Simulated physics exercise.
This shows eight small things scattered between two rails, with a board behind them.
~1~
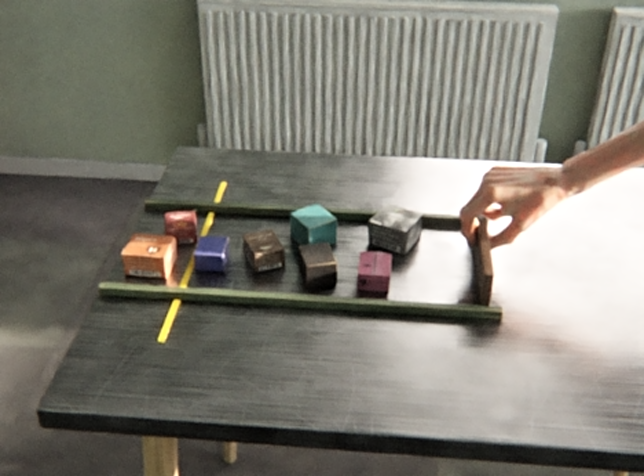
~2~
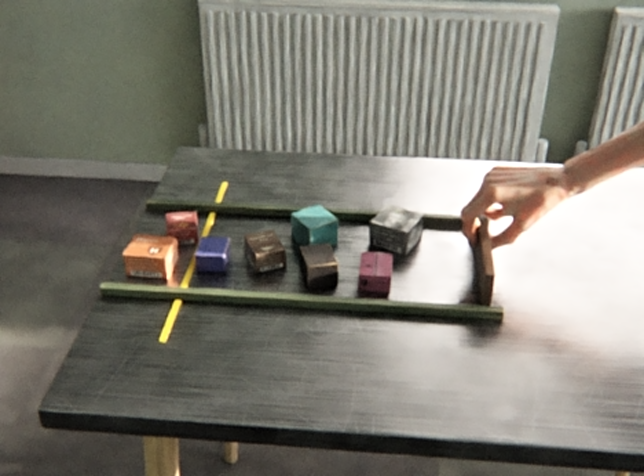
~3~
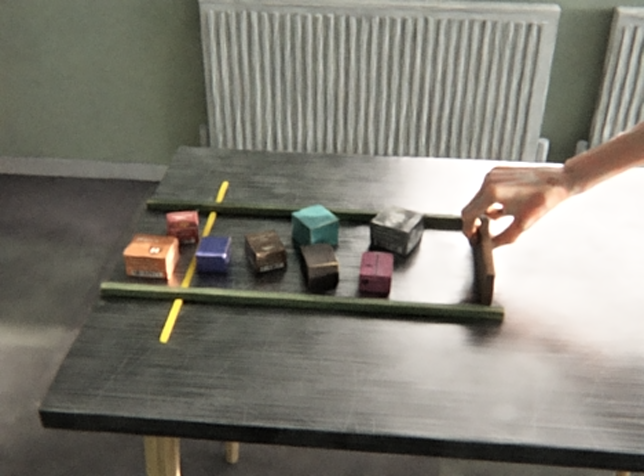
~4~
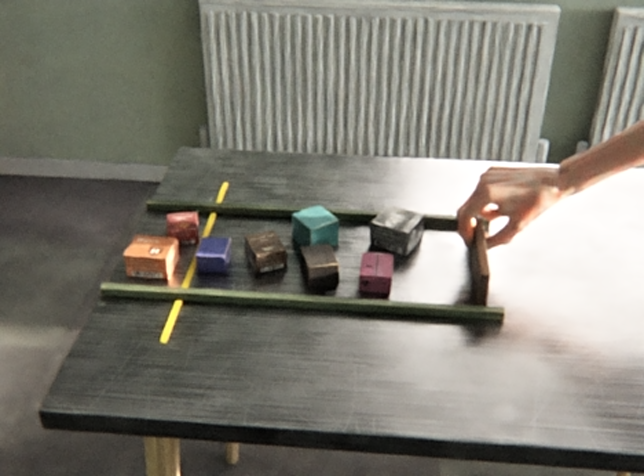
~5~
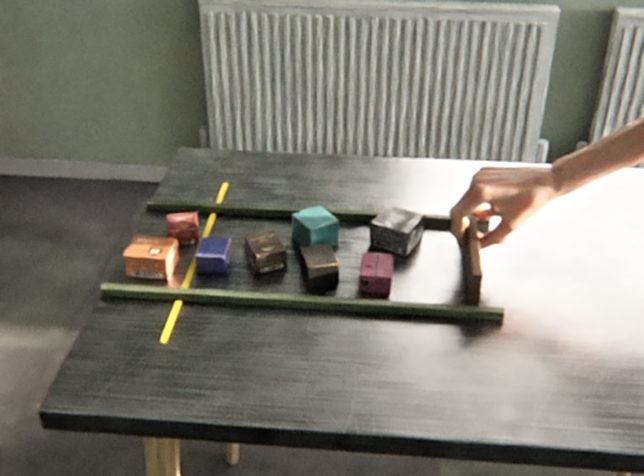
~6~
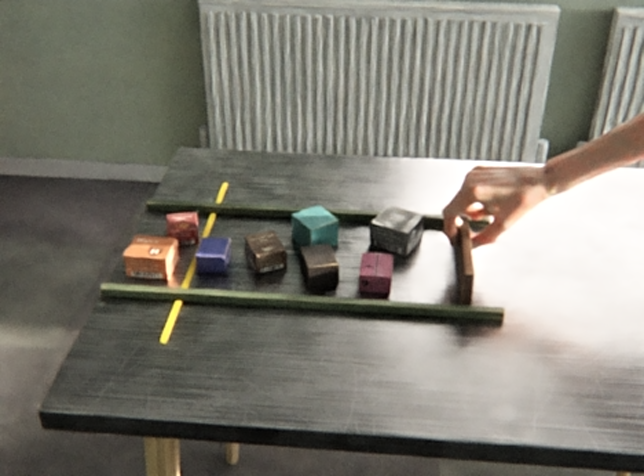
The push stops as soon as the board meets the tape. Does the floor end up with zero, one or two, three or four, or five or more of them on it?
The fallen count comes to three or four.
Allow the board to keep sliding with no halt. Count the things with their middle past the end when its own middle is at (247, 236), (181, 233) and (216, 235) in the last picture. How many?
1; 5; 3.
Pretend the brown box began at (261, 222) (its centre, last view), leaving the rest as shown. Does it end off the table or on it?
Placed like that, the brown box cannot stay.
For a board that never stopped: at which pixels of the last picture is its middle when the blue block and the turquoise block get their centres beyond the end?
The middle is at (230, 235) when it's the blue block, and at (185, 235) when it's the turquoise block.
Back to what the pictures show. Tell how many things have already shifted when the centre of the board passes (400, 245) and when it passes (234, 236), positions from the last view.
The first count is 1, and then it's 8.
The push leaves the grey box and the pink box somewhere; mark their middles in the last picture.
Roughly (185, 222), and the other roughly (175, 263).
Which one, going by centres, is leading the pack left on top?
Result: Brown box.
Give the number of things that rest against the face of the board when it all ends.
That comes to 2.
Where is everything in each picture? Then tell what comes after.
Orange box (150, 256); red box (181, 228); blue block (212, 254); board (481, 248); tape (197, 250), in the first picture.
Red box (182, 228); turquoise block (315, 228), in the second picture.
Blue block (214, 254); grey box (397, 229), in the third picture.
Orange box (152, 257); pink box (377, 272), in the fourth picture.
Red box (182, 229); brown box (266, 252), in the fifth picture.
Orange box (152, 257); red box (182, 229); blue block (214, 255); board (463, 248); tape (199, 251), in the sixth picture.
Early on, none off yet; orange box at rest near (152, 257); red box at rest near (182, 229); blue block at rest near (214, 255).
A while later, none off yet; orange box travelled about its own width near (125, 256); red box moving near (179, 228); blue block travelled about its own width near (164, 253).
Finally, the number that fall off is three or four; lost, blue block, red box and orange box.
